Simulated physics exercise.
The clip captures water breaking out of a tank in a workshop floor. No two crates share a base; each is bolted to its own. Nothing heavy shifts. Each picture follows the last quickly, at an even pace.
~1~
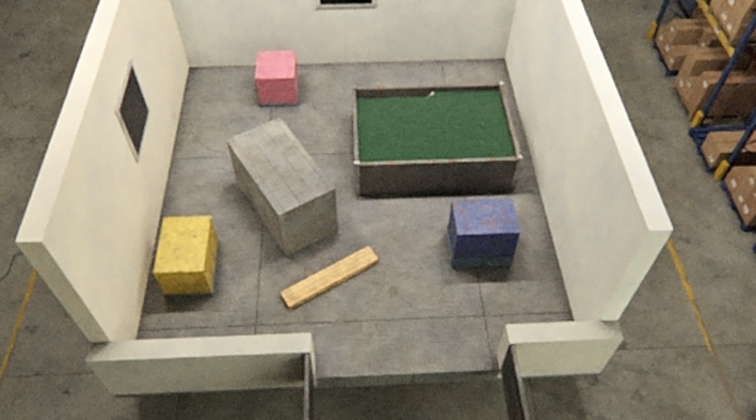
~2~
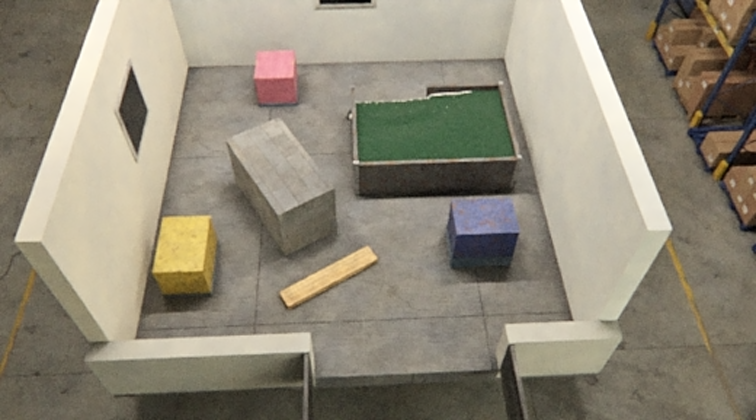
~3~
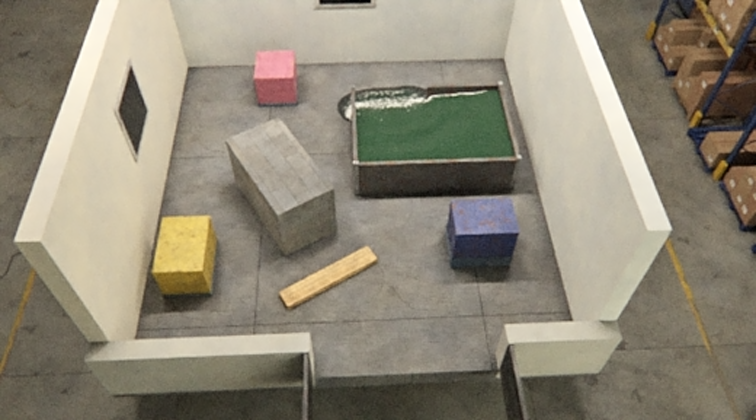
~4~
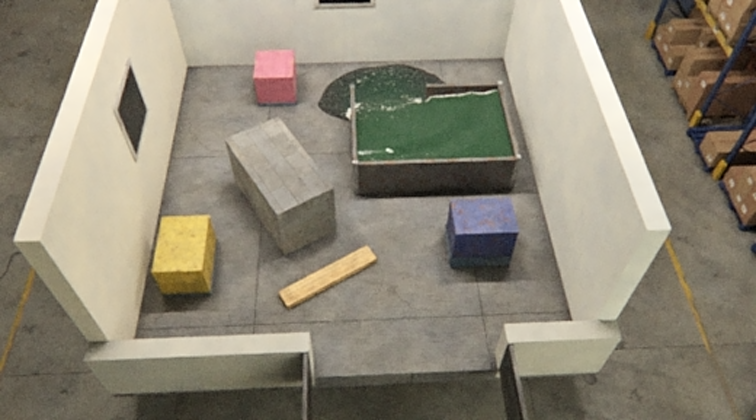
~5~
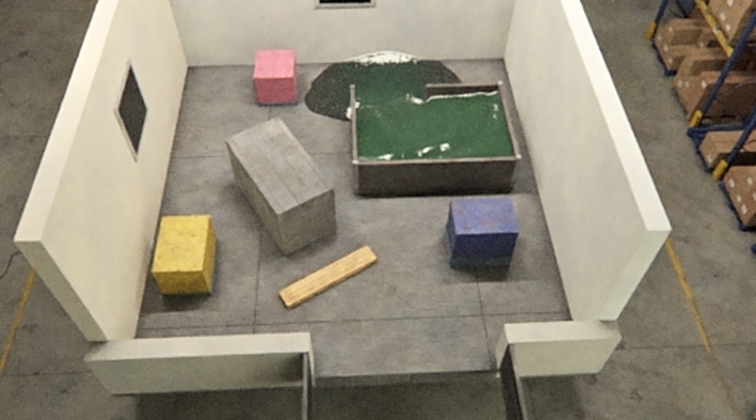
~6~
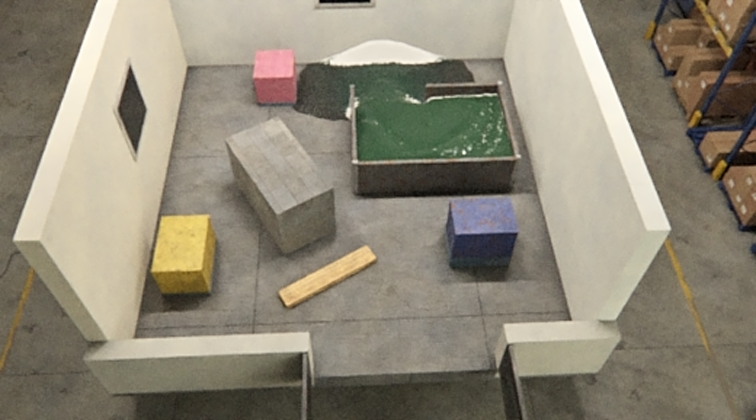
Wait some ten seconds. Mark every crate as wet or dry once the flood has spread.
Blue crate: Dry, yellow crate: Wet, pink crate: Wet.
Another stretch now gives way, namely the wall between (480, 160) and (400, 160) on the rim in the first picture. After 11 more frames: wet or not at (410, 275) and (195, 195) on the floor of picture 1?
Going in the order you asked, the first is drenched and the second is never reached.
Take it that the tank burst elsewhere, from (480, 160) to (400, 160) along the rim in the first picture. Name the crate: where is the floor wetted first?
It's the crate marked blue.
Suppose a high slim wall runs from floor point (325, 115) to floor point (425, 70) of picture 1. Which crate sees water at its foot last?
Looks like the crate marked yellow.
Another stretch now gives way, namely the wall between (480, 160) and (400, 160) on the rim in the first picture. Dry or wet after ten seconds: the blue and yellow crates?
As it turns out, the blue crate gets overtopped, and the yellow crate gets overtopped.
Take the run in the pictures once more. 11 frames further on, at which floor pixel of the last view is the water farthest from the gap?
Farthest reach: (187, 71).
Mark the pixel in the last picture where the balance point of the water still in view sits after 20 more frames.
That comes out near (383, 121).
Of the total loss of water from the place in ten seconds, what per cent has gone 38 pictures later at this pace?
Note - share reached: 10 %.
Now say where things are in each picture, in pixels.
In the first picture, the water tank at (433, 125) is whole and still.
In the second picture, the front is at a hidden place, out from the gap on the water tank's far side.
In the third picture, the front is at a hidden place, out from the gap on the water tank's far side.
In the fourth picture, water pours out on the water tank's far side and has run to (407, 68).
In the fifth picture, water pours out on the water tank's far side and has run to (426, 61).
In the sixth picture, the front is at (452, 60), out from the gap on the water tank's far side.
A moment on, water covers 15 % of the floor; the blue crate not reached, the yellow crate not reached, the pink crate water round its plinth.
Next, water covers 25 % of the floor; the blue crate not reached, the yellow crate not reached, the pink crate water round its plinth.
Then, water covers 55 % of the floor; the blue crate water round its plinth, the yellow crate water round its plinth, the pink crate water round its plinth.
Later, water covers 85 % of the floor; the blue crate water round its plinth, the yellow crate water round its plinth, the pink crate water round its plinth.
In the end, water covers 100 % of the floor; the blue crate stayed above the water, the yellow crate was topped, the pink crate was topped.
